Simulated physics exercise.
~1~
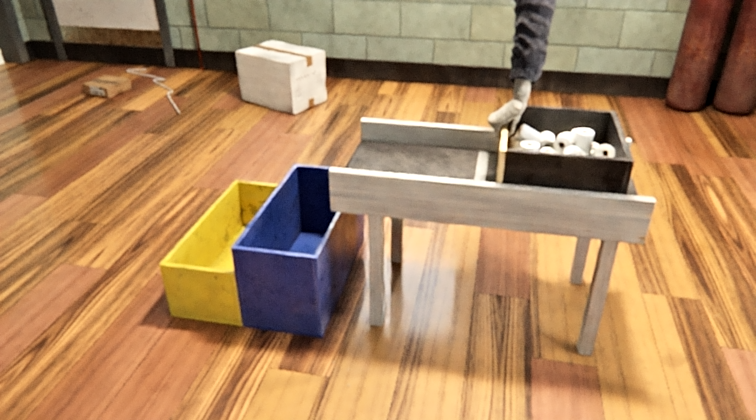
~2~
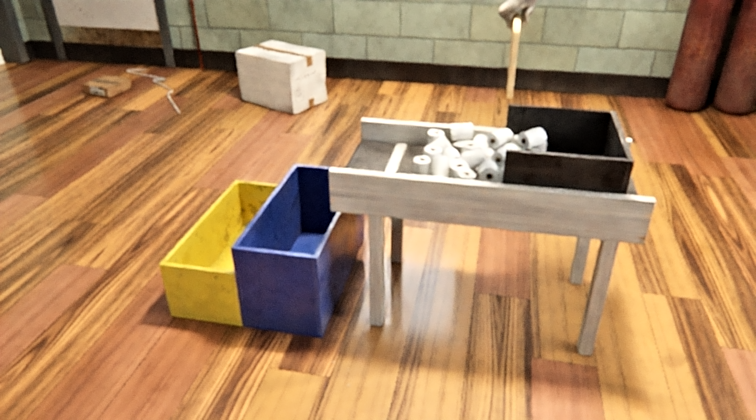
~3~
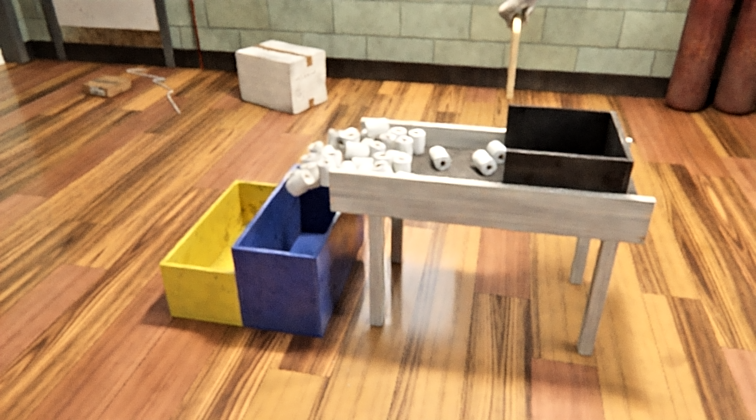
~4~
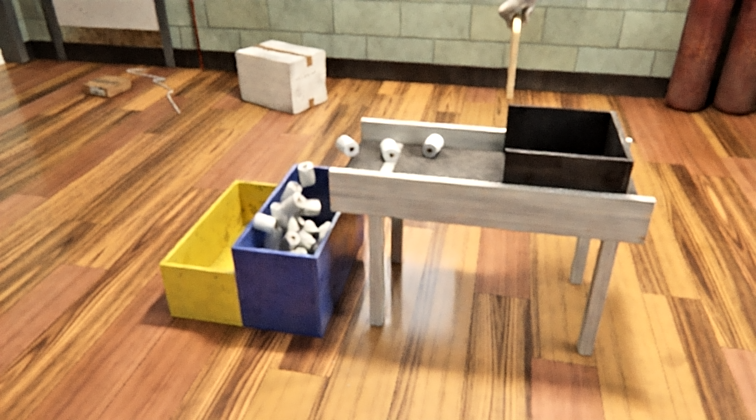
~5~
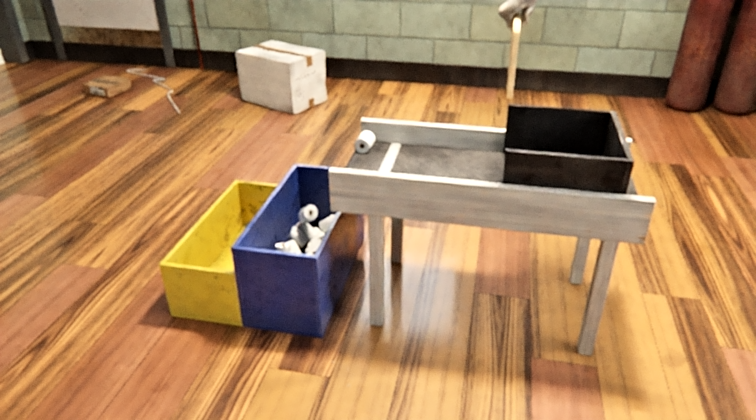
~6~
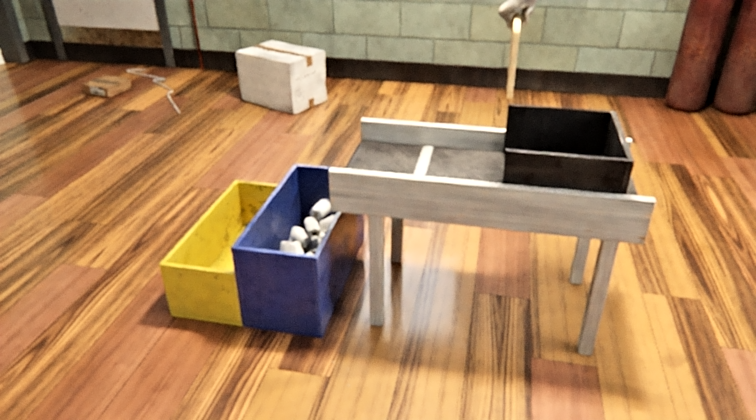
White paper rolls spilled out of a black pen after a gloved hand lifted its gate, rode left along the belt in a loose bunch, and tumbled off the end into the blue bin, leaving the belt clear and the yellow bin empty.
